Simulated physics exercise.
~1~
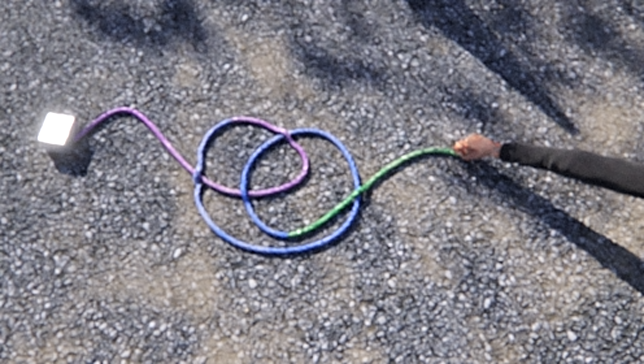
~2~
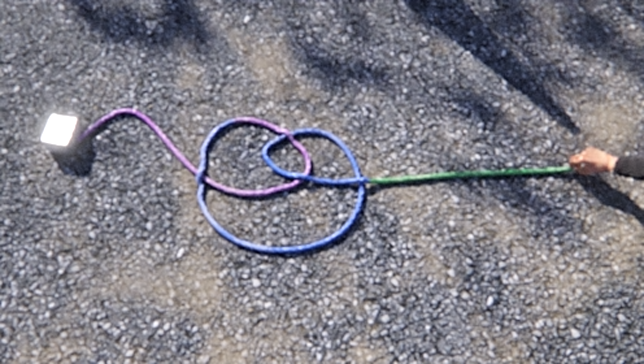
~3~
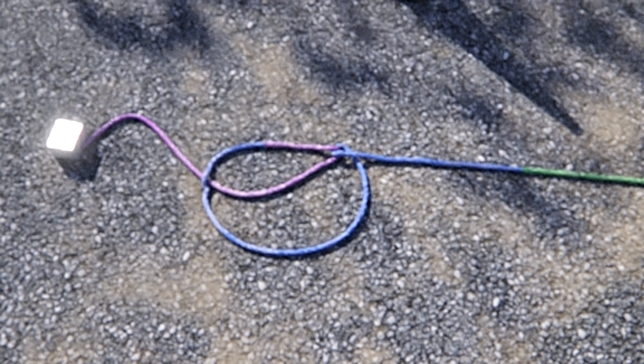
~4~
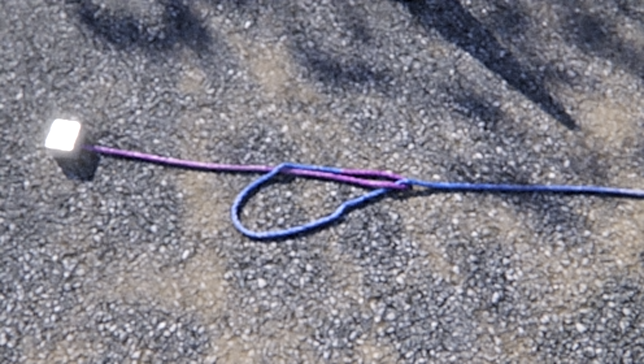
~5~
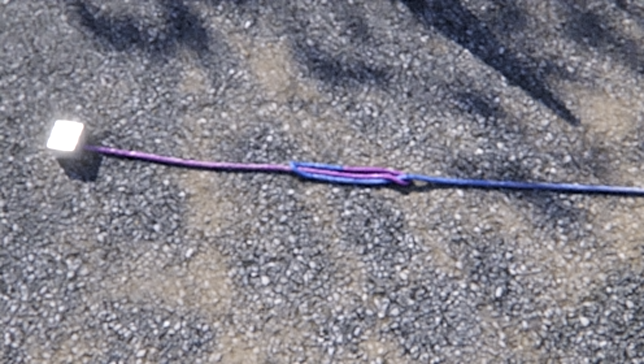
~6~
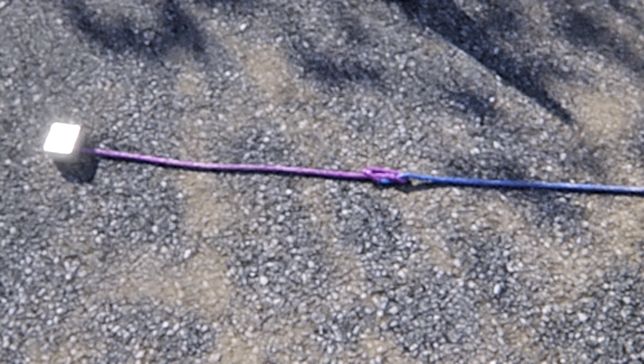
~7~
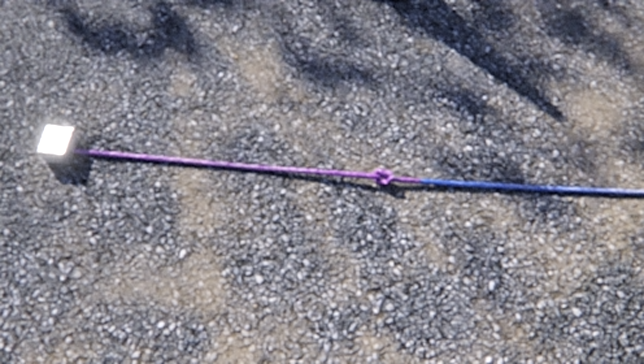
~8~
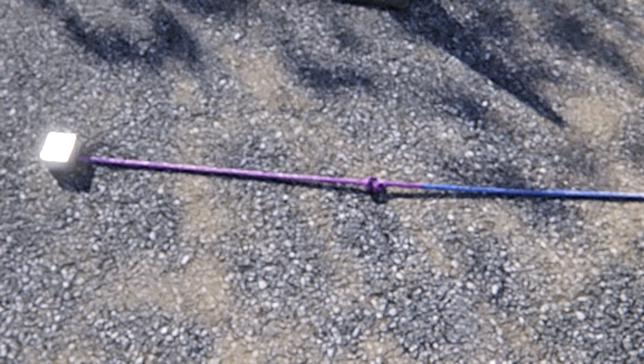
The clip opens on a rope lying in overlapping loops on rough gravelly ground, its purple left end fixed to a small pale block and its green right end held by a hand. The dark-sleeved arm pulls the green end to the right, straightening that section, and then leaves the view. The inner loop closes up, and the large blue loop narrows into a long, flat shape as the purple section straightens. The loops shrink into a small purple lump. At the end, the rope stretches nearly straight from the block, with a tight knot around its visible middle.
